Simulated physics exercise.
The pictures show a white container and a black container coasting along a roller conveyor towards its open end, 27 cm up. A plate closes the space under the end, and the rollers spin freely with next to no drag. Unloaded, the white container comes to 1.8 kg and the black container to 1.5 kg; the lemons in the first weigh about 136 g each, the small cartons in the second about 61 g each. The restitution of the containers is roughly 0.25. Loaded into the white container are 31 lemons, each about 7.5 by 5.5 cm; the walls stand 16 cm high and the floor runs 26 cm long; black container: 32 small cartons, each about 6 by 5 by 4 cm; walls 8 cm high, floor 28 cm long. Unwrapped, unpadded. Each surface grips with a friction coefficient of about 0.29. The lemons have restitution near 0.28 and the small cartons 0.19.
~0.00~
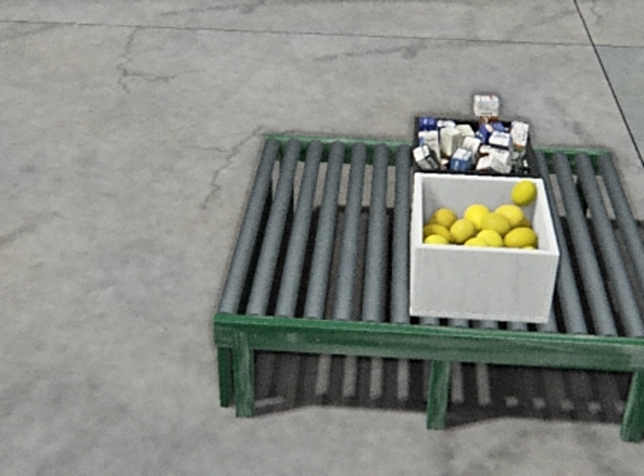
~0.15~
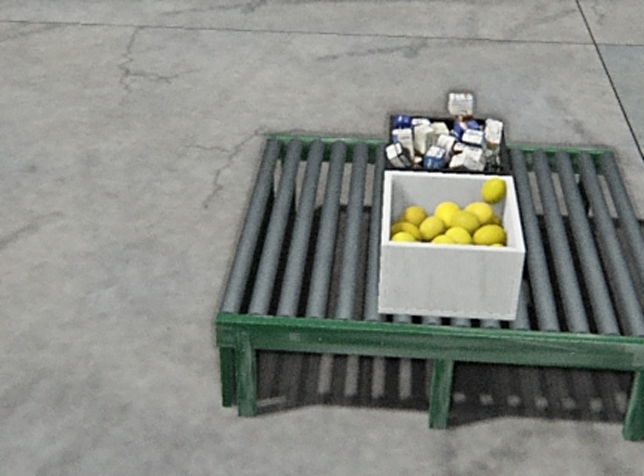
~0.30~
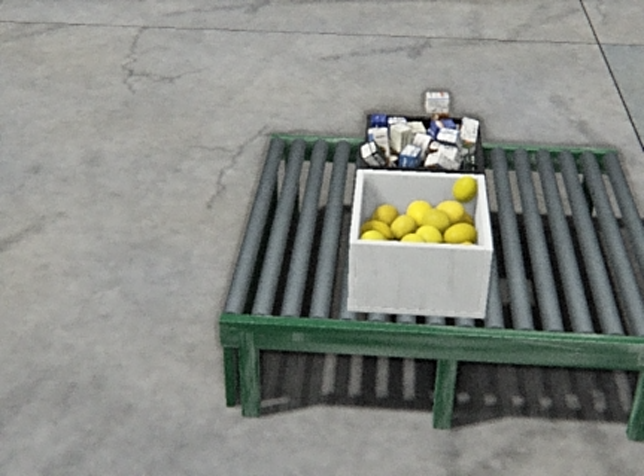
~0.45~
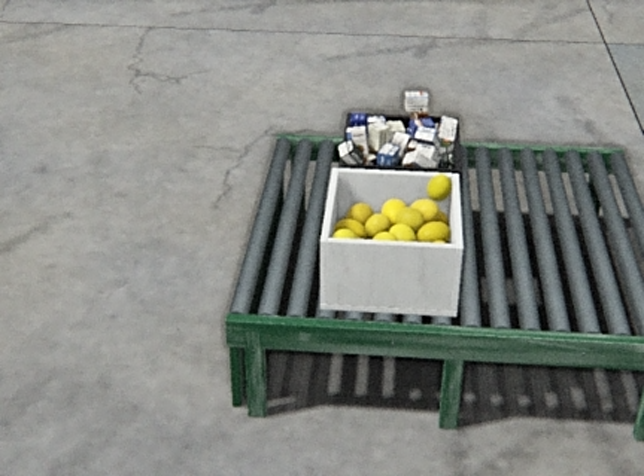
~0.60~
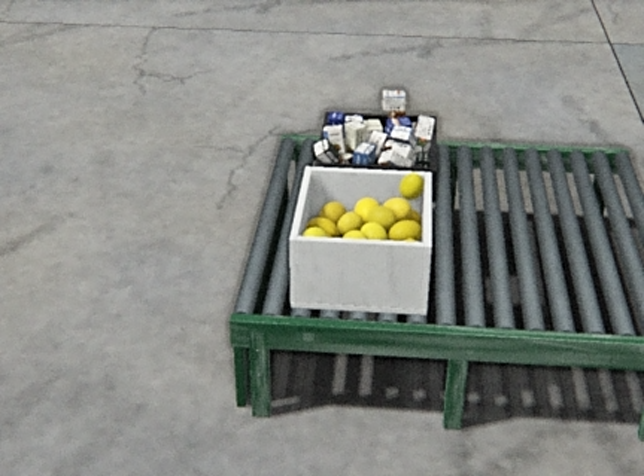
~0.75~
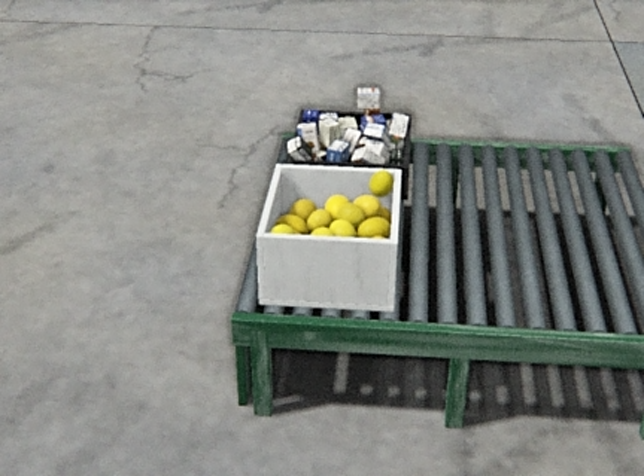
A white container of lemons and a black container of small cartons slide left along rollers.
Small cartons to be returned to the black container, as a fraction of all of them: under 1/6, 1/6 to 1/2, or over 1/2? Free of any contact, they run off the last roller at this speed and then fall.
1/6 to 1/2.
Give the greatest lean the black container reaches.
Peak lean: Roughly 55°.
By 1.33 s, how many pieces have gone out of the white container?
At that moment the white container count out stands near 0.
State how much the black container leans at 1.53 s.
Lean: Around 55°.
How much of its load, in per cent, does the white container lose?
For the white container, 60 percent.
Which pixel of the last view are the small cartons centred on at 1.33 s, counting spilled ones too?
Middle approx. (252, 146).
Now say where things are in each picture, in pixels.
In the first picture (each is followed by its nearest rim corner in this view, unless another is named; the camera pans a little), black container (by its farthest rim corner), (420, 118); white container, (552, 252); 41 cm short of the edge; none out.
Black container, (395, 116); white container, (518, 250); 34 cm short of the edge, in the second picture.
Black container, (372, 115); white container, (486, 248); 27 cm short of the edge, in the third picture.
Black container, (352, 114); white container, (456, 246); 19 cm short of the edge, in the fourth picture.
Black container, (330, 113); white container, (425, 244); 12 cm short of the edge, in the fifth picture.
Black container, (306, 111); white container, (391, 241); 5 cm short of the edge; none out, in the sixth picture.
After 0.85 s, the overhang begins.
After 1.33 s, the white container leans 15° with 0 of 31 out and the black container leans 9° with 0 of 32 out.
After 1.53 s, the white container leans 65° with 0 of 31 out and the black container leans 54° with 3 of 32 out.
After 1.88 s, the white container has gone over with 14 of 31 out and the black container leans 47° with 10 of 32 out.
When it is over (at 2.13 s), the white container has gone over with 20 of 31 out and the black container leans 47° with 9 of 32 out. Asked share, 9 of 32, 28 per cent.
